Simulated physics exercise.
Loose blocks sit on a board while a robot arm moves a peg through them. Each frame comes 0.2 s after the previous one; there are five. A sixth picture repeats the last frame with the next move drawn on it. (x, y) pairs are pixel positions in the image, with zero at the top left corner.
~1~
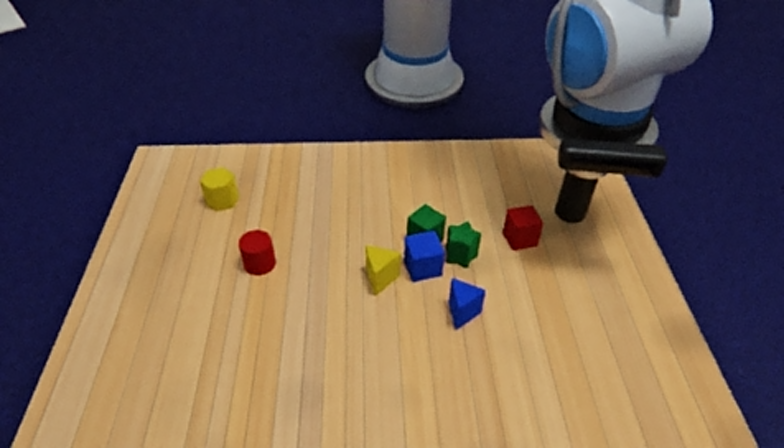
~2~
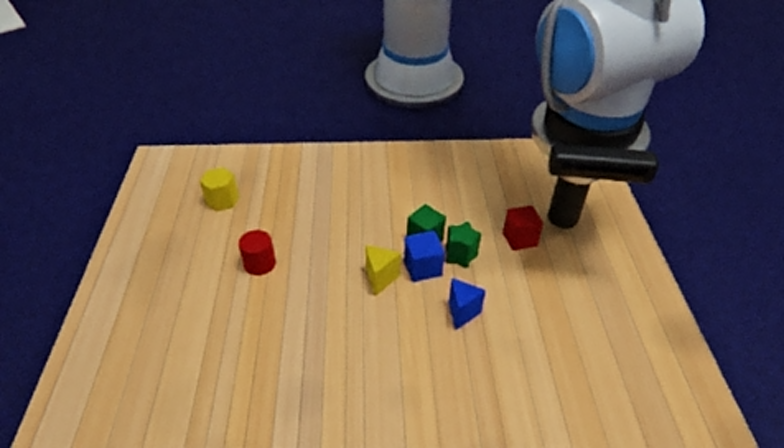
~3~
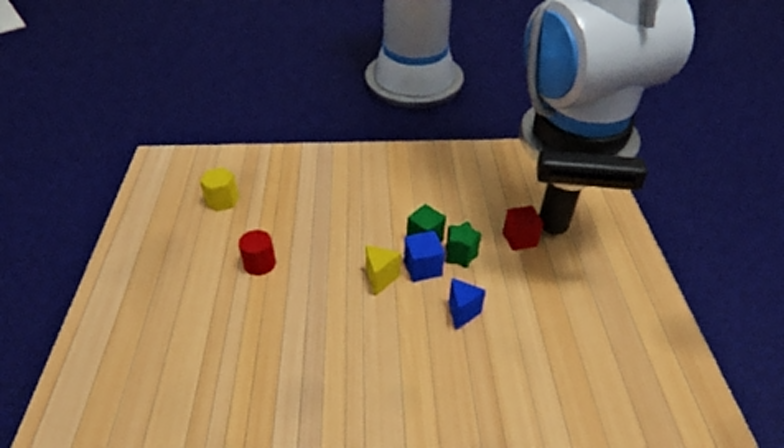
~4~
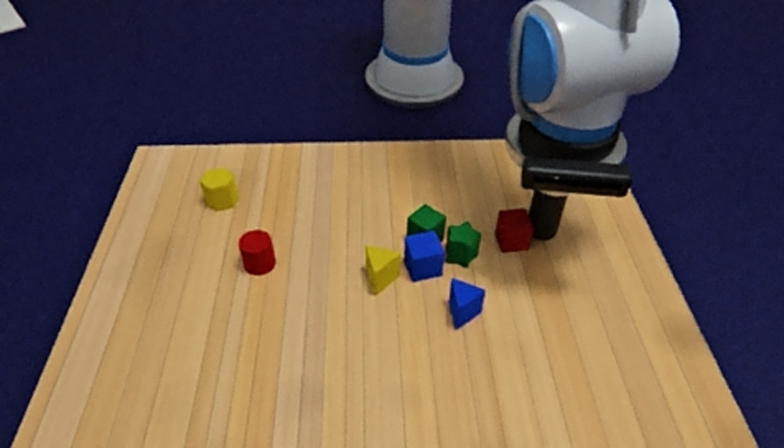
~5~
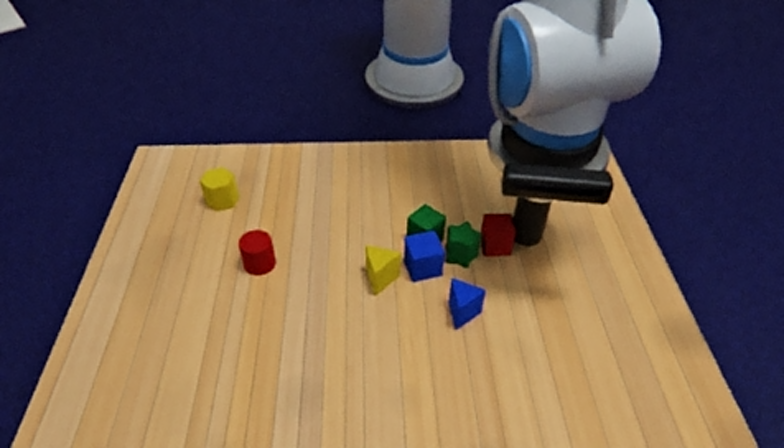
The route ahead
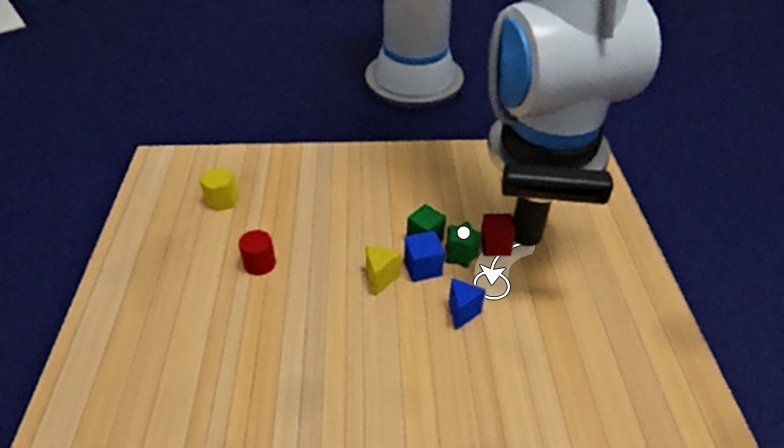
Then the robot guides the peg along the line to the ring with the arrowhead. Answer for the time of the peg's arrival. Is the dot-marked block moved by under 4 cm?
Yes, that is how it ends up.
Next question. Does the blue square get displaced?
In short: Yes.
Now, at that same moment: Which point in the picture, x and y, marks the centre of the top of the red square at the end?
Roughly at (465, 239).
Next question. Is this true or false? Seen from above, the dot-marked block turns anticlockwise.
False - the claim does not hold.
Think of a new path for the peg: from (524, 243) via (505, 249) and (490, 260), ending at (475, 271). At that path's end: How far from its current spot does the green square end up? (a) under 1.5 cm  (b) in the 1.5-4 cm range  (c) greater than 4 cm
Letter a.
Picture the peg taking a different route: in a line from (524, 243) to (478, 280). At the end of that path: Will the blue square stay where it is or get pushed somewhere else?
That block gets shifted.
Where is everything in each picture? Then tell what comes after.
Peg tip at (570, 214); block tops, blue square at (425, 244); green square at (427, 216); green star-shaped block at (464, 233); red square at (525, 216), in the first frame.
Peg at (562, 219); blocks unchanged, in the second frame.
Peg at (553, 225); blocks unchanged, in the third frame.
Peg at (541, 231); red square at (516, 218), in the fourth frame.
Peg at (526, 236); blue square at (425, 244); green square at (427, 216); green star-shaped block at (464, 233); red square at (500, 223), in the fifth frame.
Path on the board, from (524, 243) via (504, 251) and (493, 266), ending at (492, 285); the dot is on the green star-shaped block.
What follows on the original path. Halfway along, peg at (498, 252); blue square at (412, 246), turned 20° anticlockwise; green square at (424, 215); green star-shaped block at (440, 235), turned 35° clockwise; red square at (470, 234).
At the end, peg at (493, 279); blue square at (405, 246), turned 10° anticlockwise; green square at (423, 215); green star-shaped block at (434, 237), turned 45° clockwise; red square at (465, 239).
